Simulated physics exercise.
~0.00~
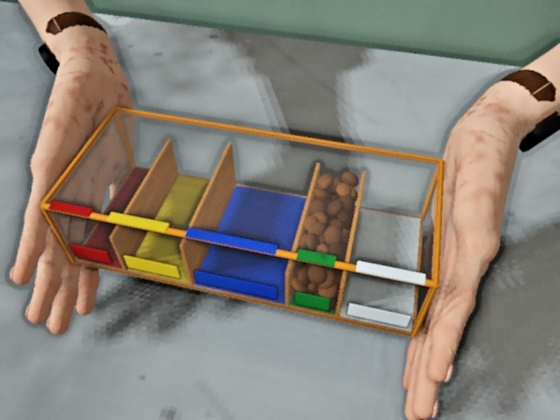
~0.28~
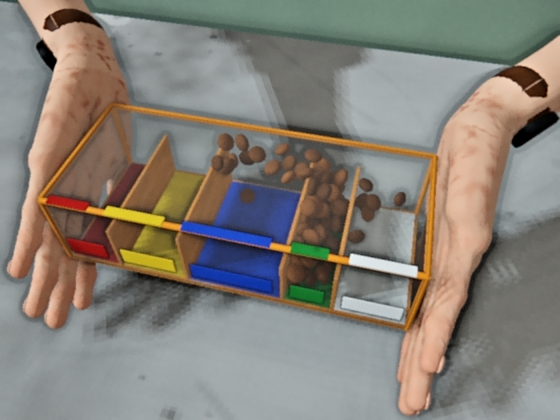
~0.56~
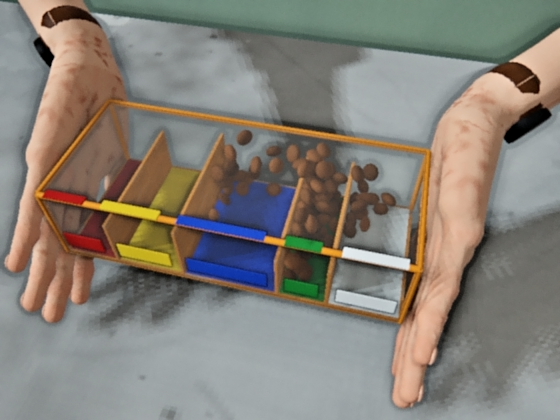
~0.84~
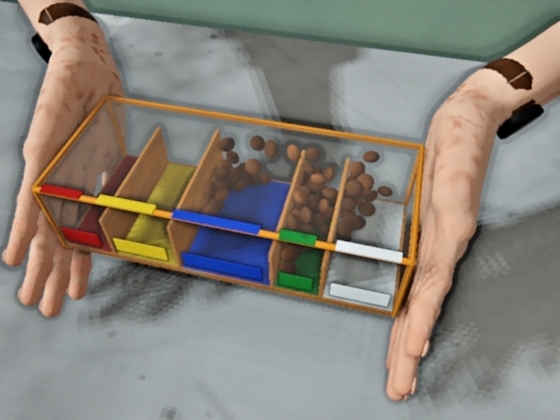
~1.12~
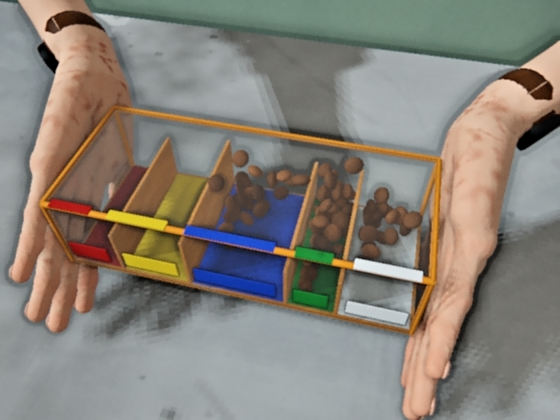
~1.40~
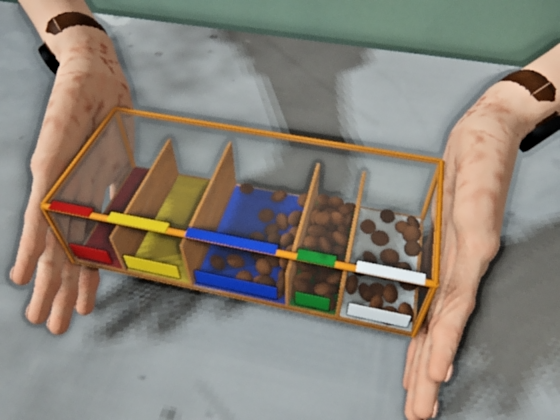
Brown pellets leaping from the green section of a clear box shaken by two hands, settling across blue, green and white sections.
